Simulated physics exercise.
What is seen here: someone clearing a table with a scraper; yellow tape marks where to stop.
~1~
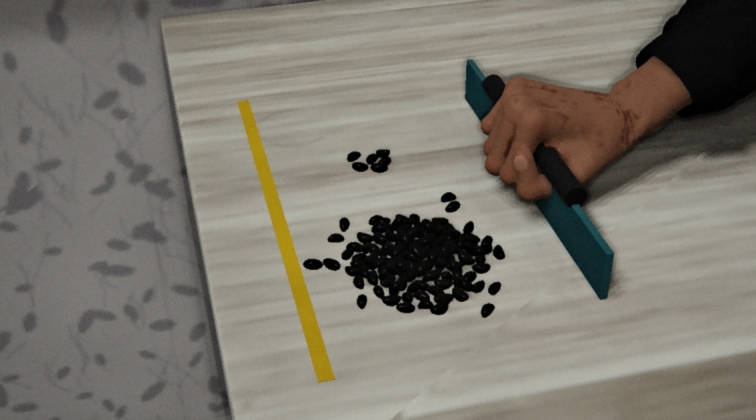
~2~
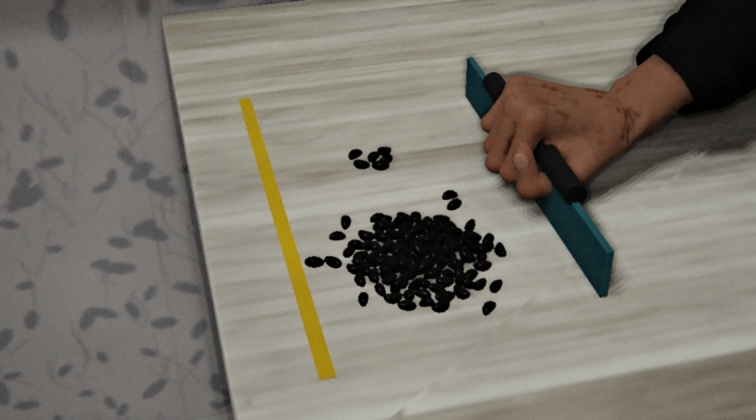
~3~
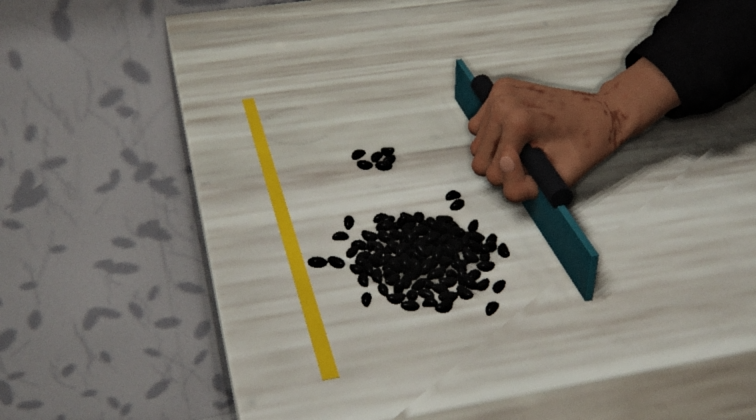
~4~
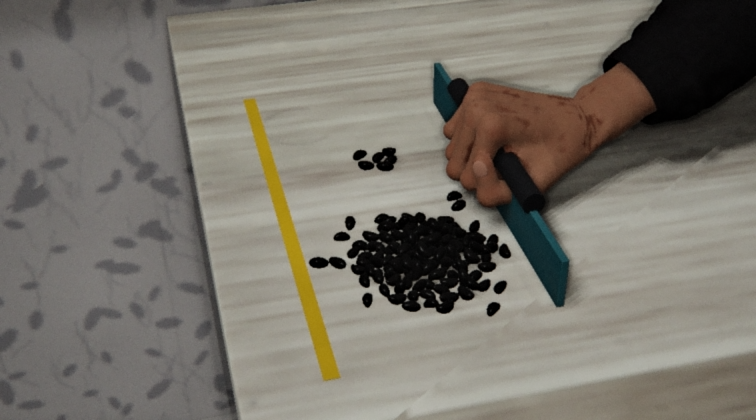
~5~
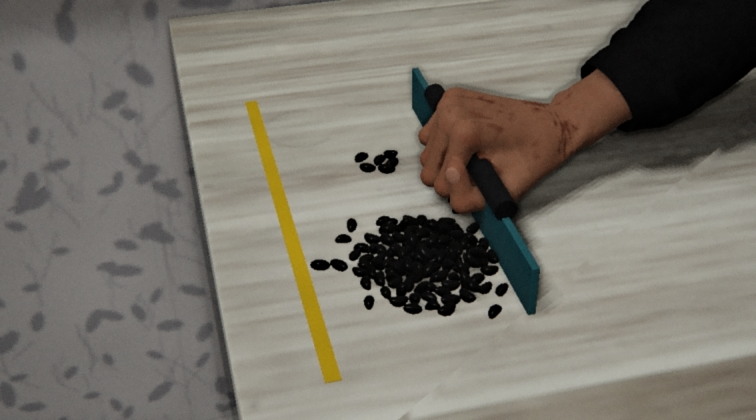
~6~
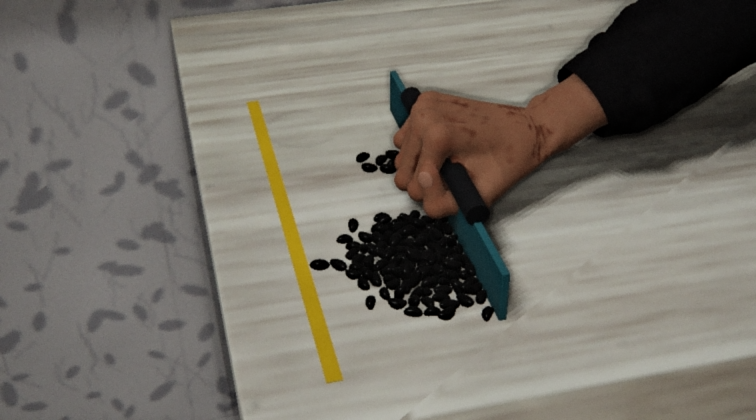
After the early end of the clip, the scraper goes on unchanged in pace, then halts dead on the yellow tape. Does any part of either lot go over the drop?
Nearer lot: Yes, some goes over. Farther lot: No, none goes over.
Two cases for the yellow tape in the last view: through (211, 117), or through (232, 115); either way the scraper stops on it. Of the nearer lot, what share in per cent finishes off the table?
Off the table: Some 90 per cent first, 60 per cent second.
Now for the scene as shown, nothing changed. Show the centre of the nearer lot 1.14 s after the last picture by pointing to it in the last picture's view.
I'd place its centre close to (262, 283).
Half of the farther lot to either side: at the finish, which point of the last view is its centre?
I'd say somewhere about (258, 180).
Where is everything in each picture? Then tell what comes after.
Scraper (596, 258), at rest; yellow tape (246, 111), about a palm's width from the edge; edge at (200, 234); nearer lot (418, 262), many black beans; farther lot (371, 159), a few black beans, in the first frame.
Scraper (596, 256); farther lot (373, 157), in the second frame.
Scraper (581, 260); nearer lot (423, 260), in the third frame.
Scraper (553, 266); farther lot (377, 158), in the fourth frame.
Scraper (524, 273); nearer lot (425, 263), just a few pushed along, in the fifth frame.
Scraper (495, 278); yellow tape (255, 112); edge at (209, 234); nearer lot (411, 265), roughly two thirds pushed along; farther lot (380, 160), in the sixth frame.
Then, 0.42 s later than the last frame, scraper still moving, near (355, 169); nearer lot all on the table, its front near (255, 267); farther lot all on the table, its front near (324, 173).
Then, 0.86 s later than the last frame, scraper stopped at the yellow tape; nearer lot about a tenth over the edge; farther lot all on the table, its front near (249, 183).
Then, 1.14 s later than the last frame, scraper stopped at the yellow tape; nearer lot roughly a quarter over the edge; farther lot all on the table, its front near (249, 183).
When it is over, scraper stopped at the yellow tape; nearer lot roughly a quarter over the edge; farther lot all on the table, its front near (249, 183).
